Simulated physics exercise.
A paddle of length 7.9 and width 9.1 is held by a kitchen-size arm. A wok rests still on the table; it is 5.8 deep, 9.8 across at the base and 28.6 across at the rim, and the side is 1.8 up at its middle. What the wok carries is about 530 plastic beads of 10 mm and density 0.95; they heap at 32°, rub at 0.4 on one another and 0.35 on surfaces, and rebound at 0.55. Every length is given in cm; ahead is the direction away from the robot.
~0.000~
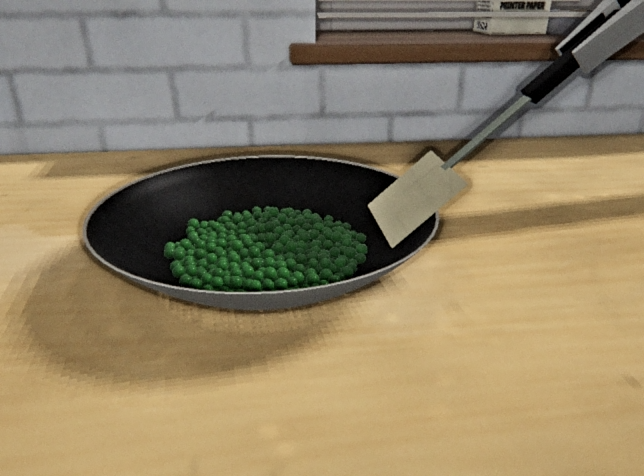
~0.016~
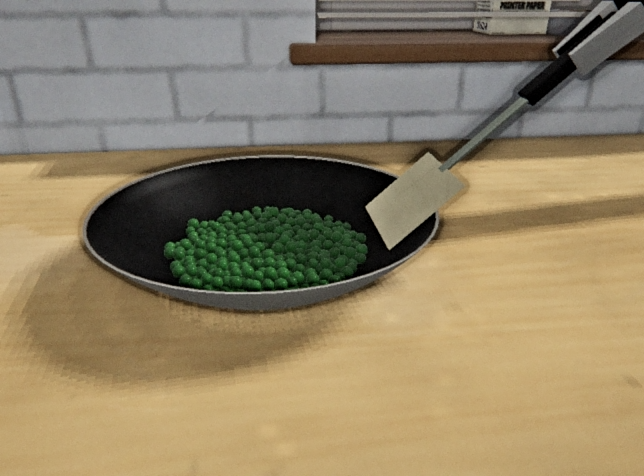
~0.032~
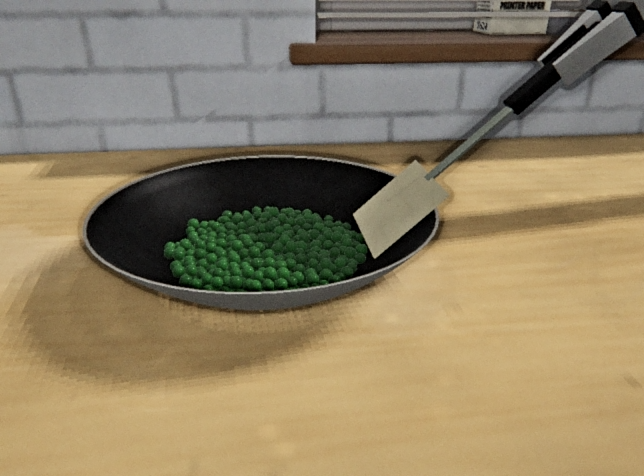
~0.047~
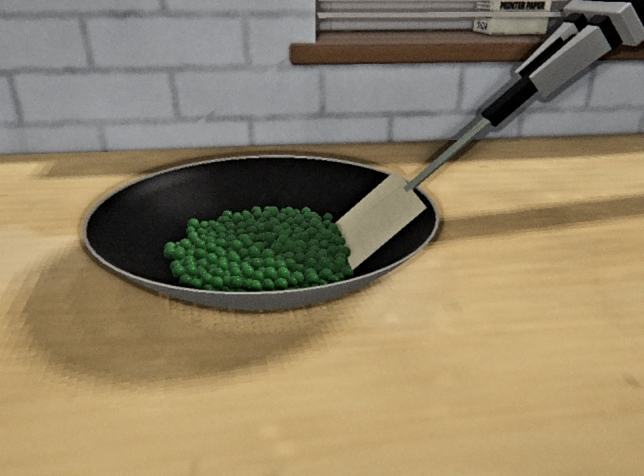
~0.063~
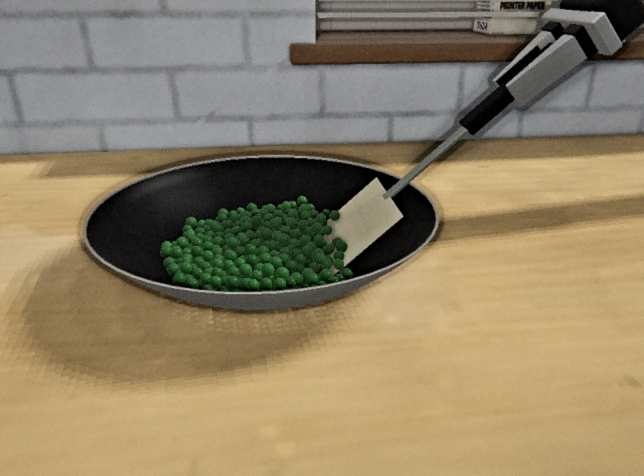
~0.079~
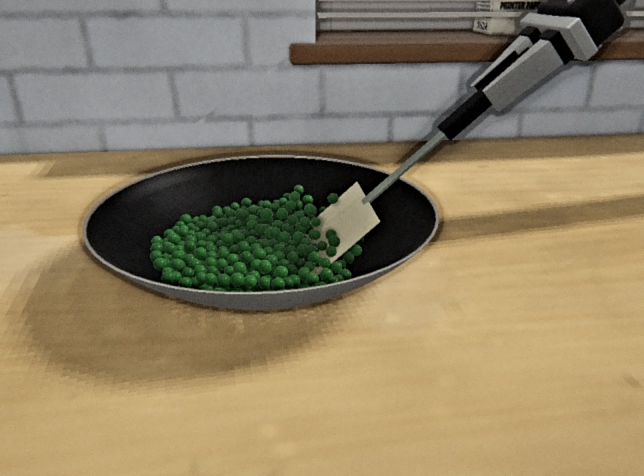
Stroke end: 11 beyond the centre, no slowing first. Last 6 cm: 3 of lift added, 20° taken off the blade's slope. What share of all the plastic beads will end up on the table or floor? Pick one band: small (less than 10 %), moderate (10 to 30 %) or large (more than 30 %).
Large.
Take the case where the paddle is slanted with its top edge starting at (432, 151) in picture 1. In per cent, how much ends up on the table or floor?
I'd estimate around 45 per cent.
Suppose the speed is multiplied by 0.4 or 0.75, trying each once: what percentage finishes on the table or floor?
Close to 20 and 35 percent respectively.
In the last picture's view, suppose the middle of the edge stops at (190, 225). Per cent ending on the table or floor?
Estimate: Approx. 15 %.
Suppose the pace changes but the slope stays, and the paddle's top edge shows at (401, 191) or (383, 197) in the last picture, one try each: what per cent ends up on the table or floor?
Respectively, around 30 and 35 per cent.
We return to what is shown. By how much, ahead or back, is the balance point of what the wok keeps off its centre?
It rests close to 3.0 centimetres ahead of centre.
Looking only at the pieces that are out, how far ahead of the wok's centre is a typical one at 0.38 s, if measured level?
Roughly 28 centimetres ahead.
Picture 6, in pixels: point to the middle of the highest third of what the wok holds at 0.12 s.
Centre estimated at around (231, 234).
After 0.12 s, sloping 42°, highest piece 9 above the table; 527 in the wok.
After 0.16 s, sloping 37°, highest piece 10 above the table; 525 in the wok, 2 on the blade or in flight.
After 0.38 s, sloping 22°, highest piece 14 above the table; 296 in the wok, 81 on the table or floor, 150 on the blade or in flight.
After 1.43 s, sloping 22°, highest piece 4 above the table; 296 in the wok, 231 on the table or floor.
At rest, 296 in the wok, 231 on the table or floor. That is 44 % on the table or floor.
